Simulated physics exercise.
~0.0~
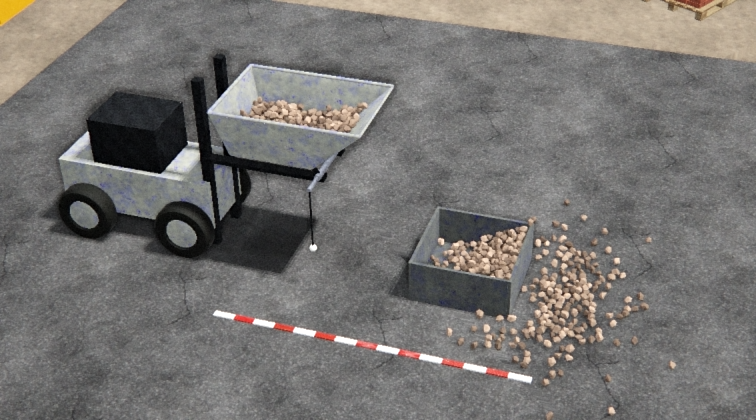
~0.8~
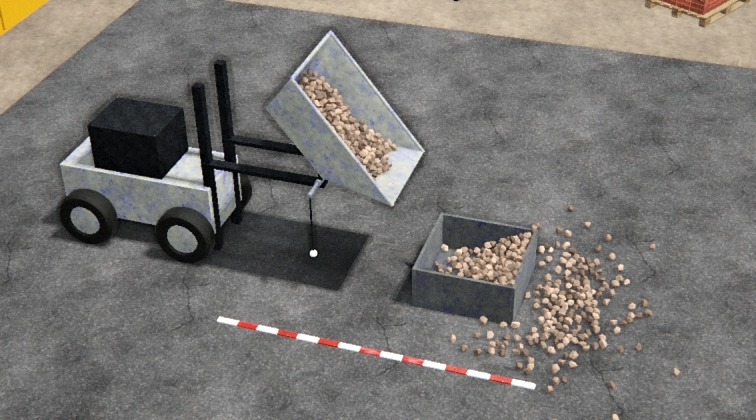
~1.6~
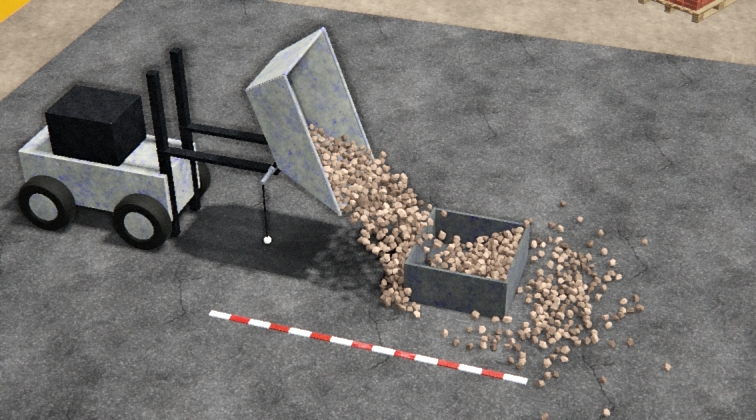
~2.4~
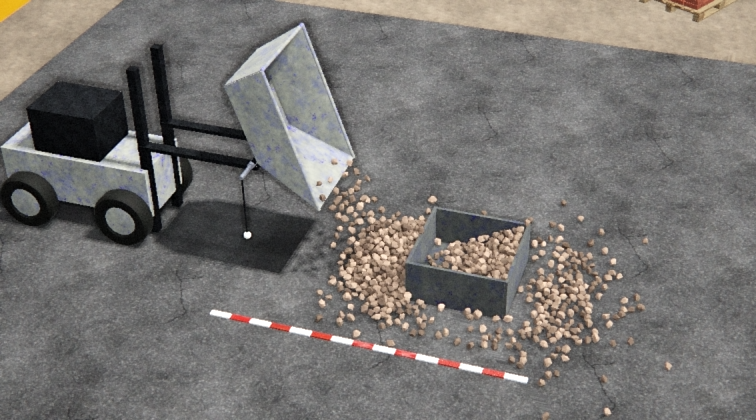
A pale, speckled skip full of light brown stones sits raised on the black forks of a small four-wheeled forklift at left, seen from above on cracked grey paving. To the right stands an open dark grey bin, partly filled, with stones scattered beyond it and a red and white striped bar lying in front. The skip tips steeply towards the bin while its stones stay inside. The forklift then backs away left as the load pours out, landing mostly short of the bin. Finally the skip hangs tilted, nearly empty, above a broad heap against the bin's near side.
